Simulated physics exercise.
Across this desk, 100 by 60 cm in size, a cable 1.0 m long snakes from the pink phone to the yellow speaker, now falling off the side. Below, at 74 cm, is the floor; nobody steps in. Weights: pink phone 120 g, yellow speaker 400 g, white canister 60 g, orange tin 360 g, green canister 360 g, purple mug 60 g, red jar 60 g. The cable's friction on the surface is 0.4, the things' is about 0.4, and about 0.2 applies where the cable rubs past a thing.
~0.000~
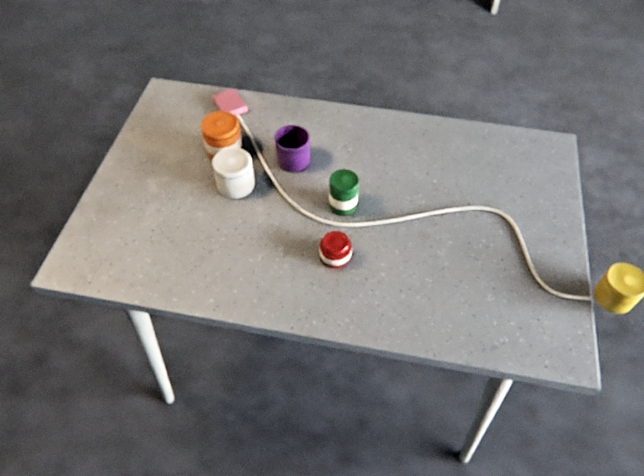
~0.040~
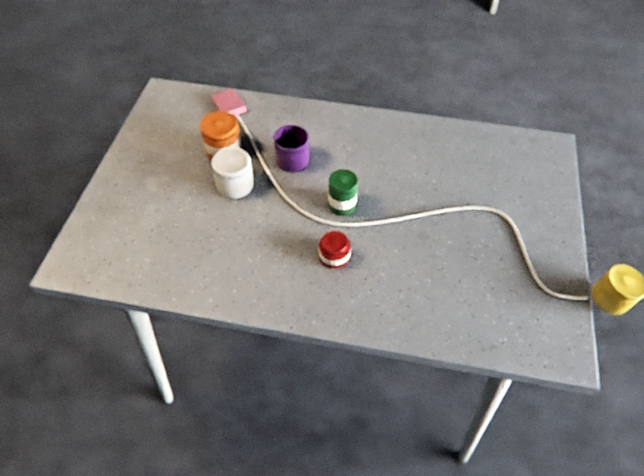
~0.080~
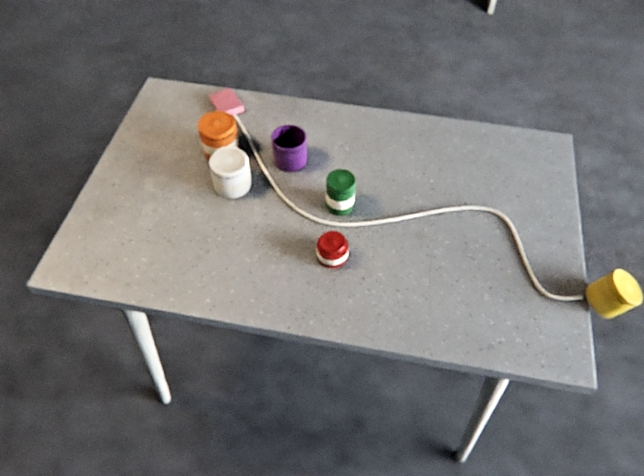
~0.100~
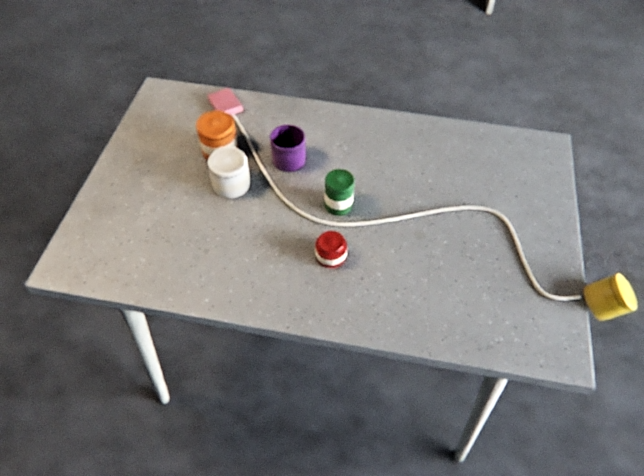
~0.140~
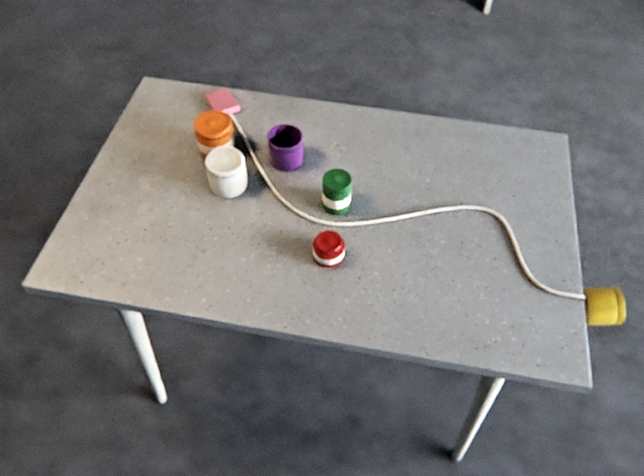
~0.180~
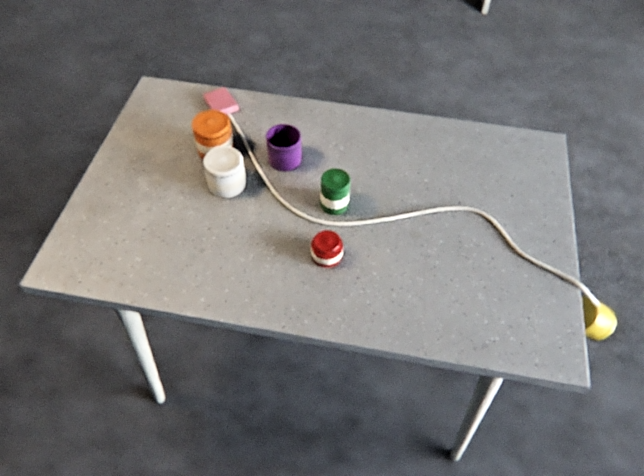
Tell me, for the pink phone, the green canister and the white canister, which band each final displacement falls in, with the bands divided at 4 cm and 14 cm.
Result: The pink phone changes place a lot; the green canister changes place very little; the white canister changes place very little.
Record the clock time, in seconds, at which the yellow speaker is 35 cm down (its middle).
Around 0.42 seconds on the clock.
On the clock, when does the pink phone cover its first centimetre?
Pink phone at about 0.26 s on the clock.
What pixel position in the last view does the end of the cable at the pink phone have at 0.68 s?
You'll find it near pixel (435, 259).
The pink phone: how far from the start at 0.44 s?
The pink phone is around 25 cm from where it began.
After 0.4 s, the cable's tail end at (290, 184); pink phone 26 cm off its start, yellow speaker over the edge, purple mug 6 cm off its start.
After 0.7 s, the cable's tail end at (435, 259); pink phone 58 cm off its start, yellow speaker over the edge, red jar 7 cm off its start.
After 0.9 s, the cable has left the top; pink phone 88 cm off its start at (592, 298), yellow speaker over the edge, red jar 12 cm off its start at (353, 294).
After 1.2 s, the cable has left the top; pink phone over the edge, yellow speaker over the edge, red jar 12 cm off its start.
After 2.4 s, the cable has left the top; pink phone over the edge, green canister 1 cm off its start at (339, 177), white canister 0 cm off its start at (223, 160), yellow speaker over the edge.
